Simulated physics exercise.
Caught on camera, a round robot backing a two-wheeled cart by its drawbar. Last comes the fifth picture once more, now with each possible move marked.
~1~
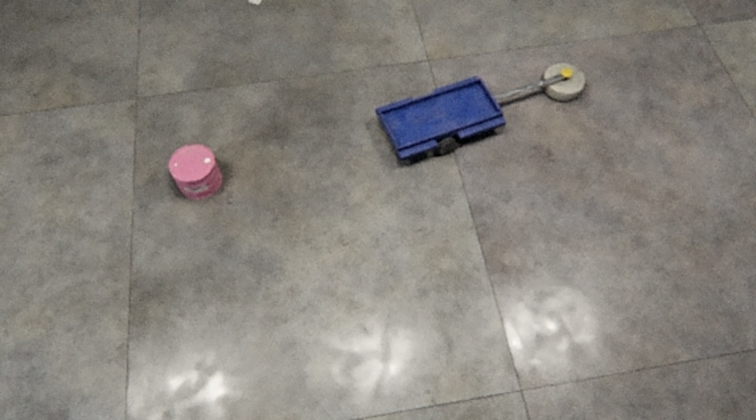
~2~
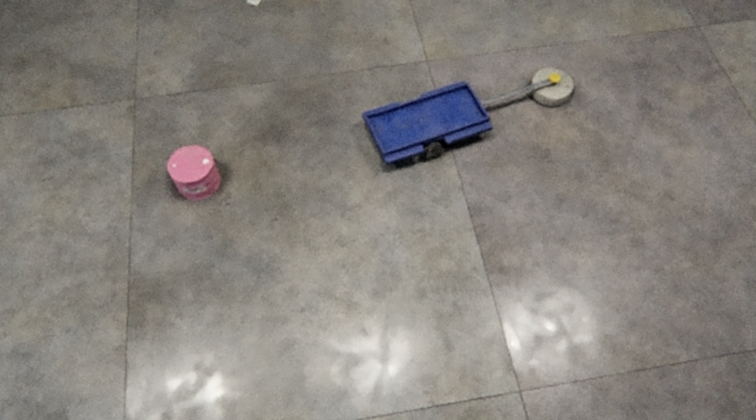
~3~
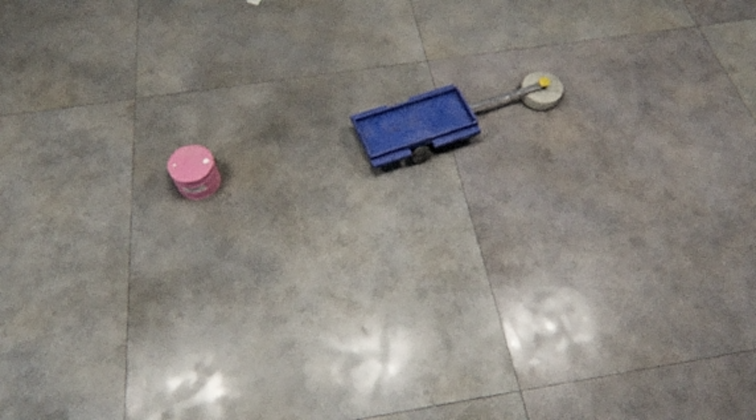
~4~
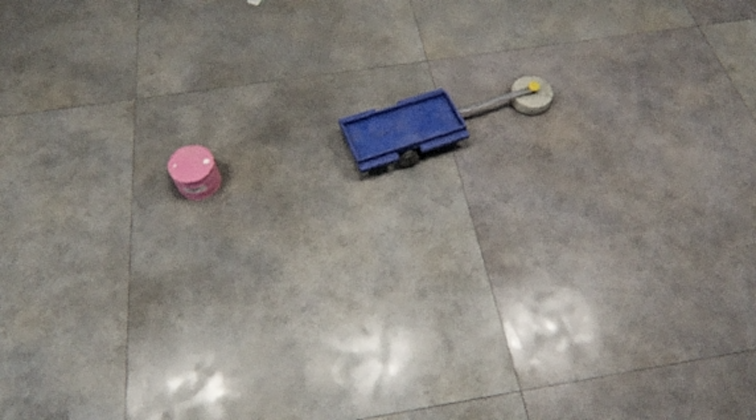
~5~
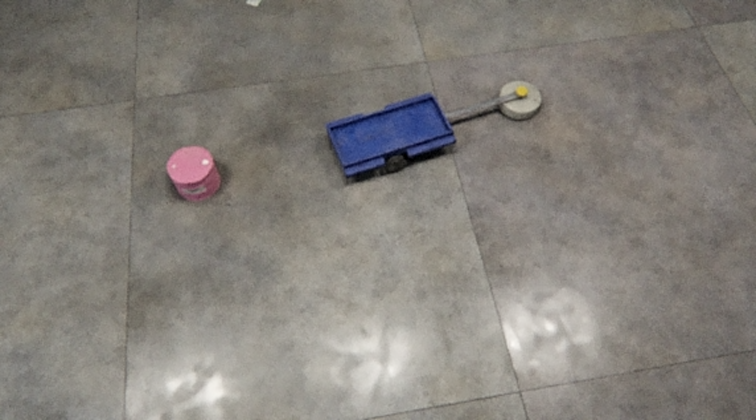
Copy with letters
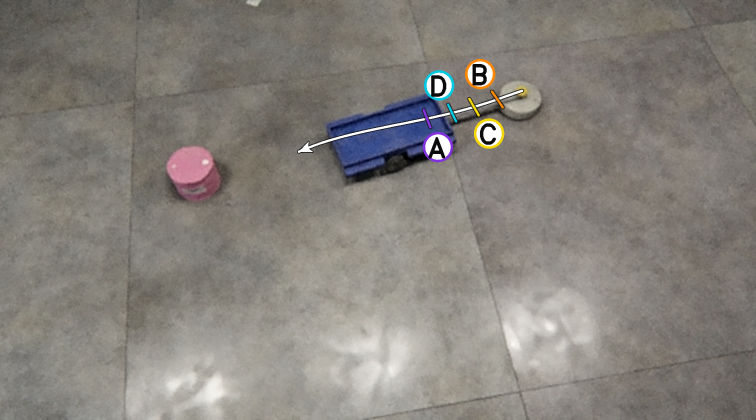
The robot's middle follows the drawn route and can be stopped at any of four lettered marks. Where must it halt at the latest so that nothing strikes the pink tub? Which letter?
All is well up to A.
On the marked copy, A at (427, 119); B at (497, 99); C at (474, 107); D at (452, 113); the route from (522, 91) via (414, 121) to (299, 152).
Following A. Soon after the start, robot (489, 109), cart (355, 143).
Later, robot (456, 119), cart (319, 154).
In the end, robot (426, 126), cart (287, 163); nothing has been touched.
As for the rest, B is safe but short; C is safe but short; D is safe but short.
